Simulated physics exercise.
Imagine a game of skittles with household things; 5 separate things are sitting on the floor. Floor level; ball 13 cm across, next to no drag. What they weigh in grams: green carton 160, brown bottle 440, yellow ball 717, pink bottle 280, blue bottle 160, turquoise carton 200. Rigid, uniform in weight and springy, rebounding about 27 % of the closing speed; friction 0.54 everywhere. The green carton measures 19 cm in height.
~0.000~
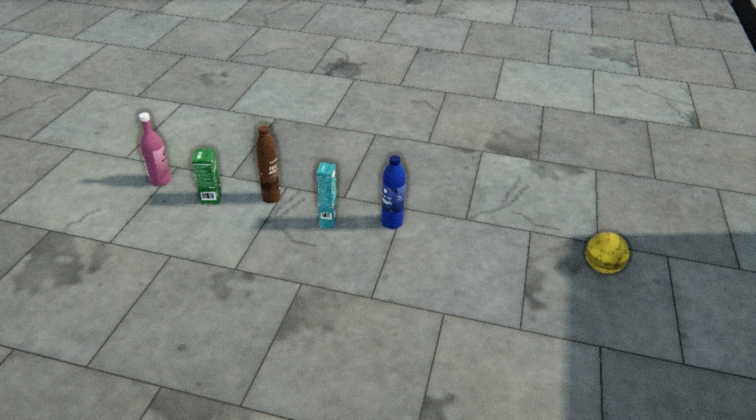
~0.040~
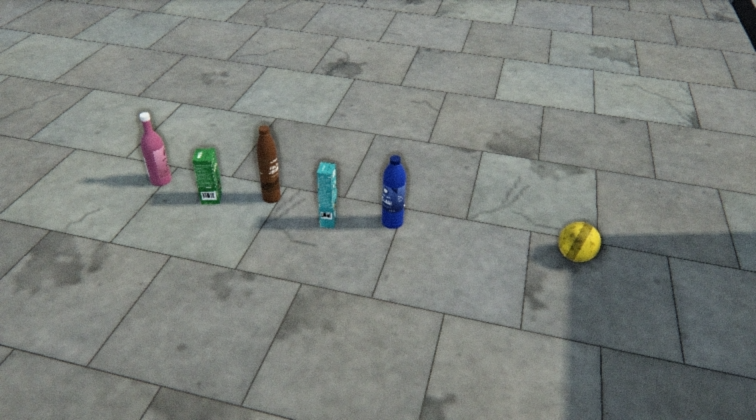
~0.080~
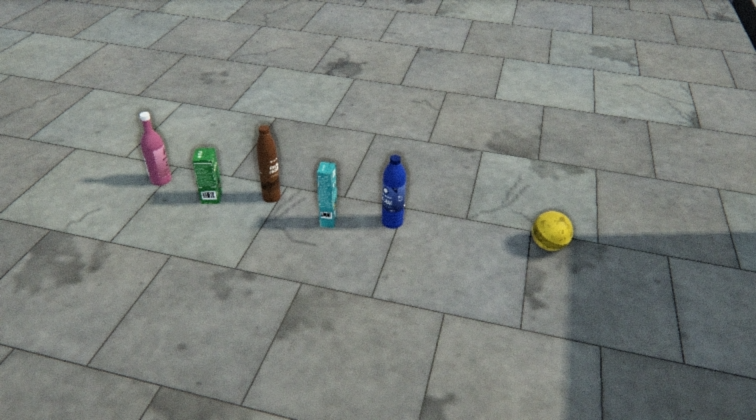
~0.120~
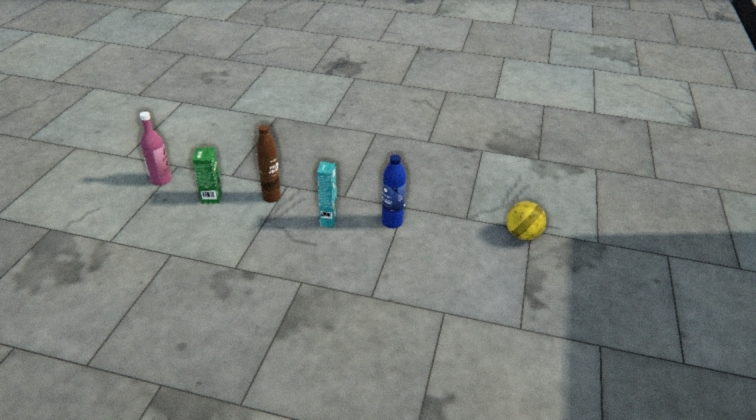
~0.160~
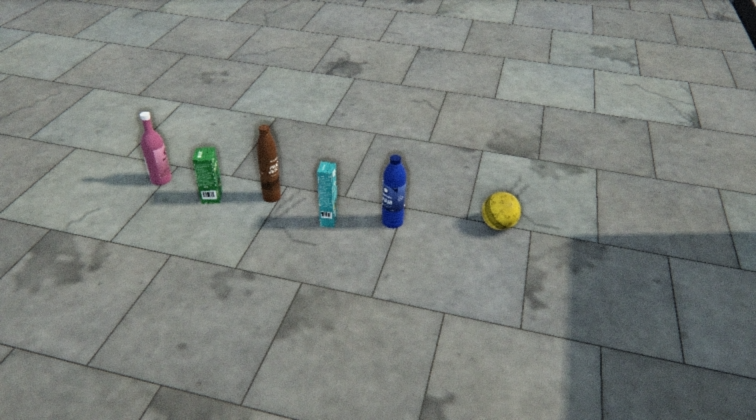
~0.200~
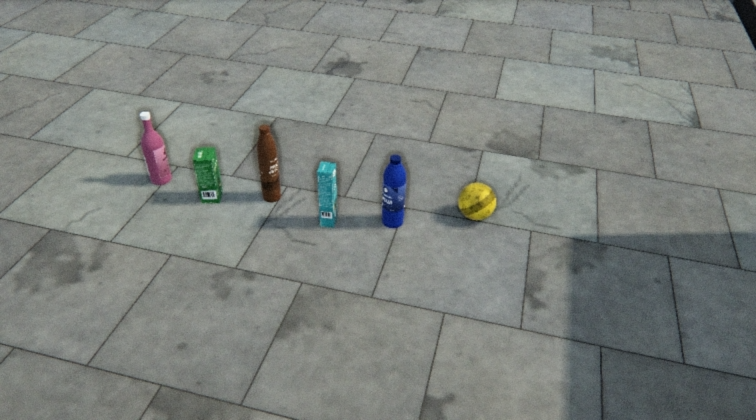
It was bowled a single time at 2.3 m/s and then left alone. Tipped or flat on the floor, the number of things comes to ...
... nothing at all.
After 0.40 s, ball 91 cm along; yellow ball near (368, 159).
After 0.70 s, ball 159 cm along; yellow ball near (235, 107).
After 1.00 s, yellow ball near (128, 66).
In the end (1.1 s), all 5 under 8 cm from the start. At the end, from the last picture's camera, green carton near (208, 176), brown bottle near (268, 164).
